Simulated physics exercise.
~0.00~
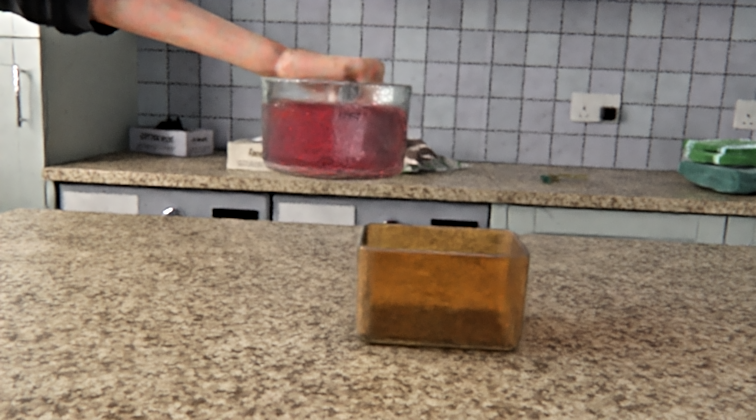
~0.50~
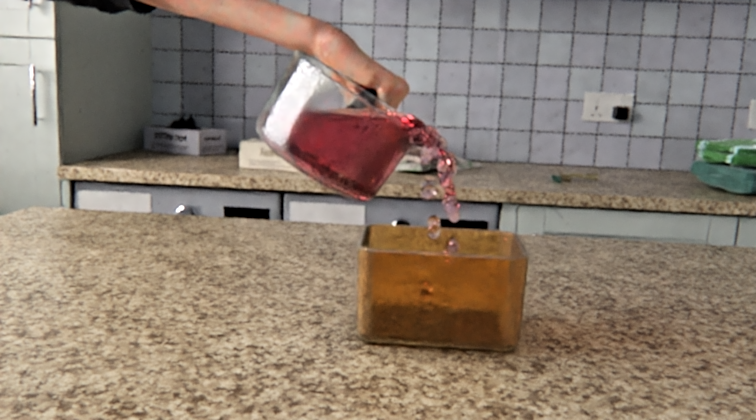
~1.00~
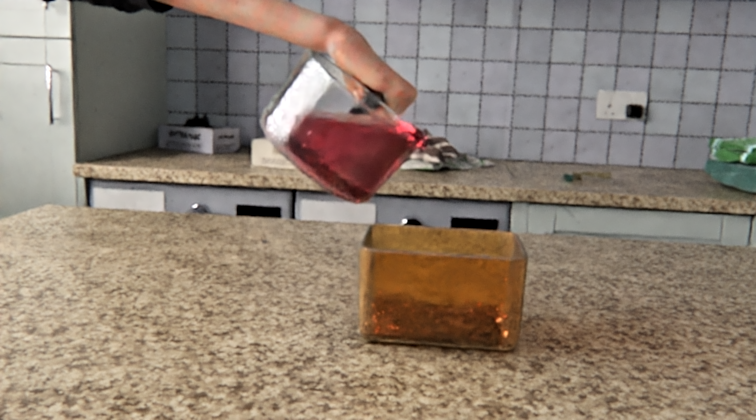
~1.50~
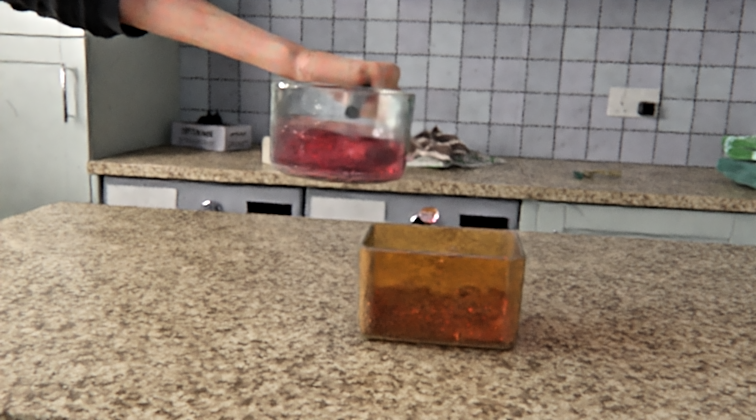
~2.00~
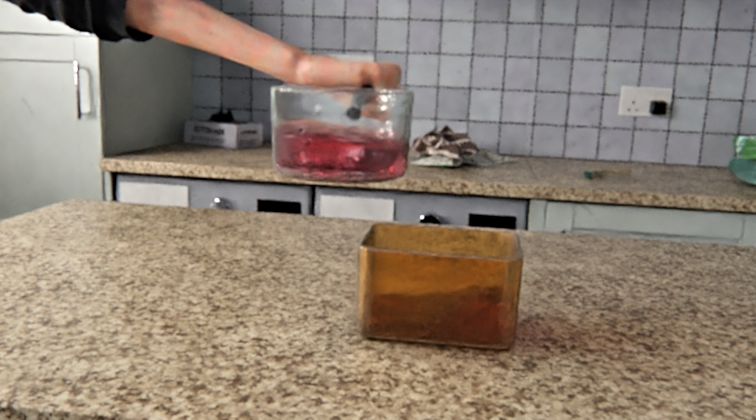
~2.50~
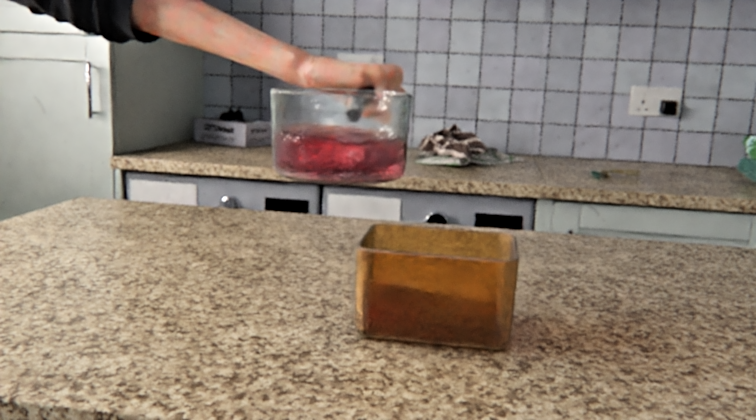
A hand tilting a clear container of red liquid, pouring some into an amber oblong tub on a speckled worktop, then levelling it.
